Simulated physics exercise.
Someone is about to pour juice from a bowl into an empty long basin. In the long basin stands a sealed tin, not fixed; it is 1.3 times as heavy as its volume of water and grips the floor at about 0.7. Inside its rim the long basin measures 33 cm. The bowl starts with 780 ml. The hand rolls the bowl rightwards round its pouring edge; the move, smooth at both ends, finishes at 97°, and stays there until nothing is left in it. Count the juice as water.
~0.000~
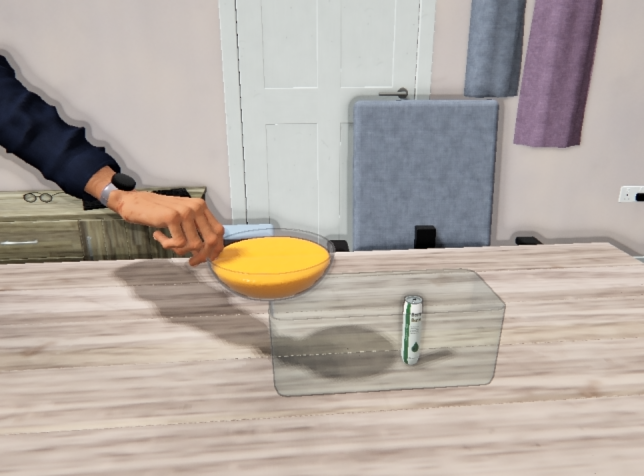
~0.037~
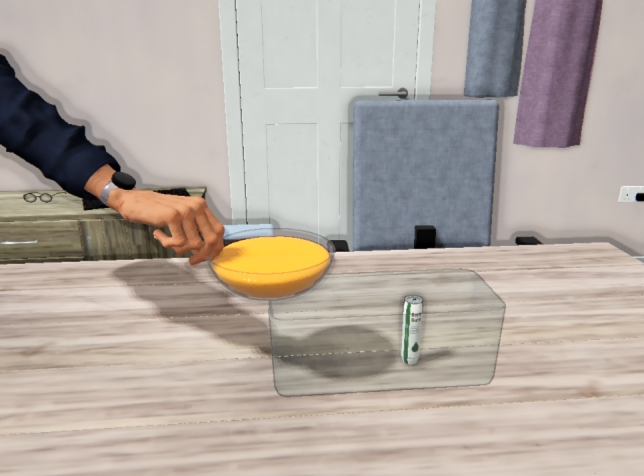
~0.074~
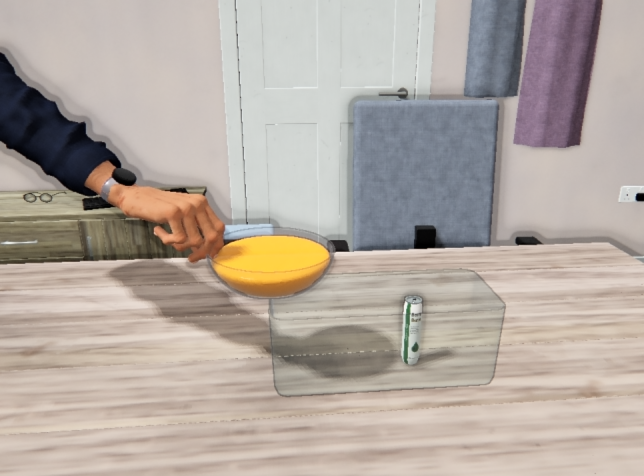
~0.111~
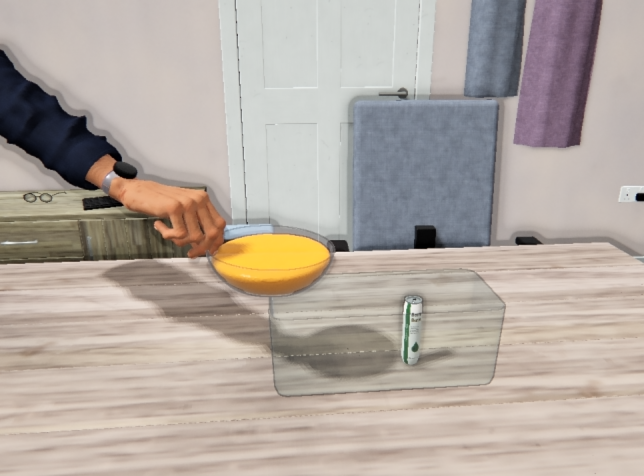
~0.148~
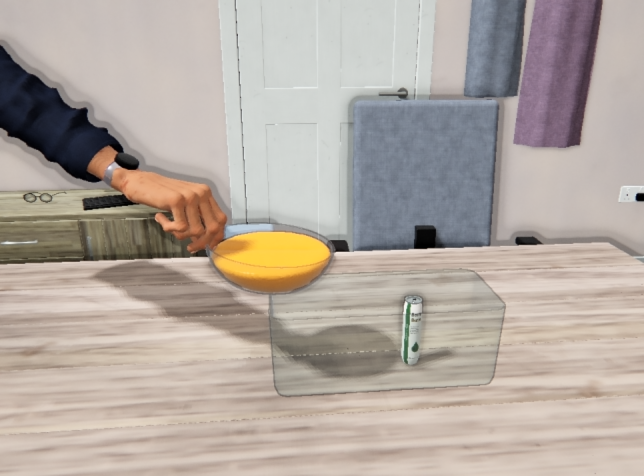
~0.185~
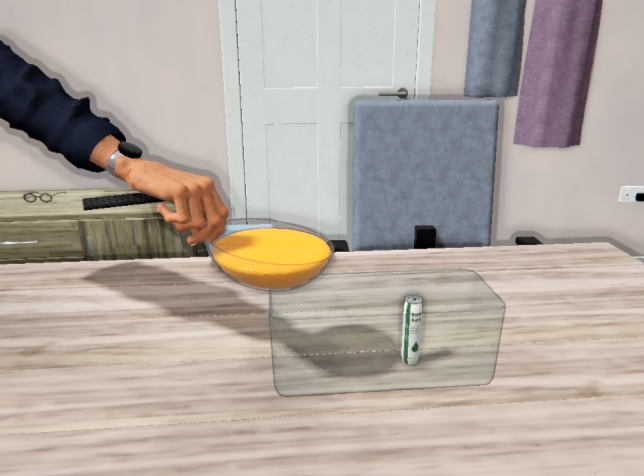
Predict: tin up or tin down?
It falls.
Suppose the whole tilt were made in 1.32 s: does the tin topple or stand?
The tin goes over.
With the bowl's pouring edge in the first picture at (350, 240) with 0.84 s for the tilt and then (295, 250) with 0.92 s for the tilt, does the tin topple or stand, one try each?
First it remains upright; then it keeps standing.
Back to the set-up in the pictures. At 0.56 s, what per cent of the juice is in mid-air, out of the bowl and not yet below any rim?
About 44 per cent.
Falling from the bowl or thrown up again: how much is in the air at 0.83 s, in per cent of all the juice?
Some 6 per cent.
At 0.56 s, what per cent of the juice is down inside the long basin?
About 16 per cent.
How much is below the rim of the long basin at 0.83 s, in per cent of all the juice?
Near 92 in a hundred.
After 0.56 s the tilt is 64° and 40 per cent is still to pour; the tin stands where it began.
After 0.83 s the tilt is 95° and 0 per cent is still to pour; the tin leans 29°.
After 1.11 s the tilt is 97° and 0 per cent is still to pour; the tin lies on its side.
After 1.42 s the tilt is 97° and 0 per cent is still to pour; the tin lies on its side.
In the end the tin lies on its side.
